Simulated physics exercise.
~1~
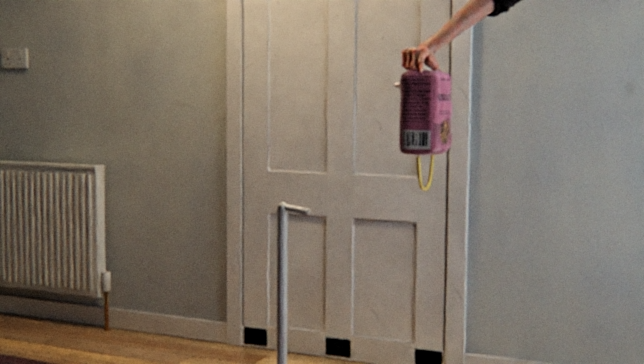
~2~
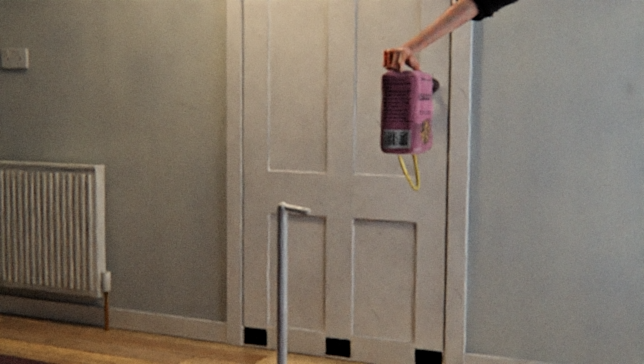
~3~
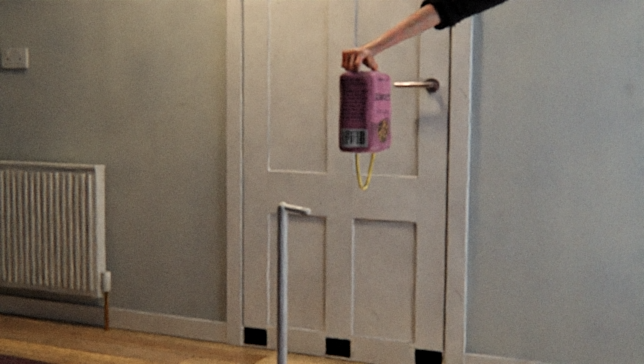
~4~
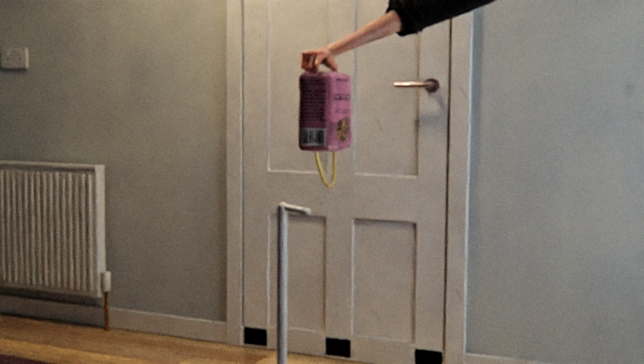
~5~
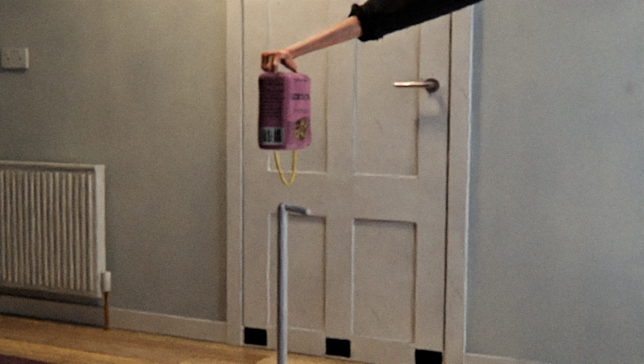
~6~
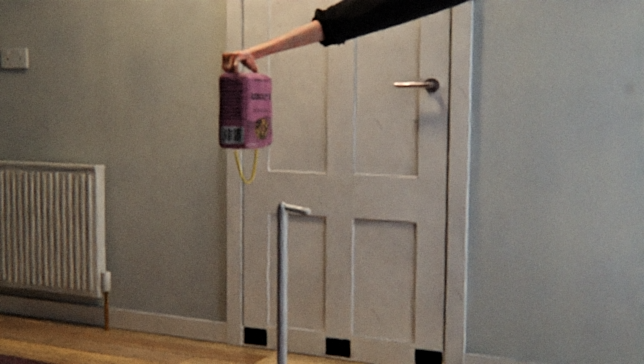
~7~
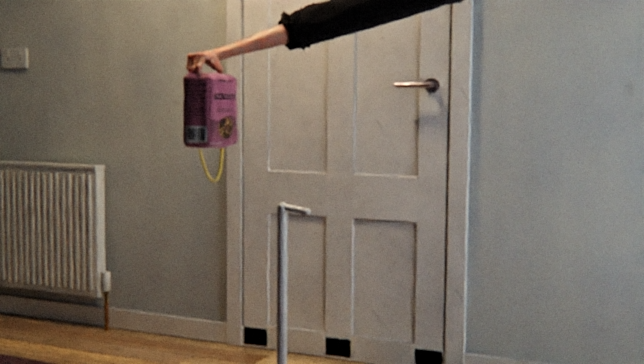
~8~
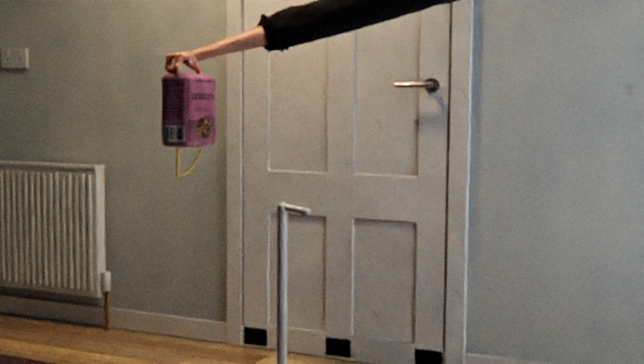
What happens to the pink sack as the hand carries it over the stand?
It passes clear above the stand, its loop hanging free, and ends up to the left of it, still in the hand.
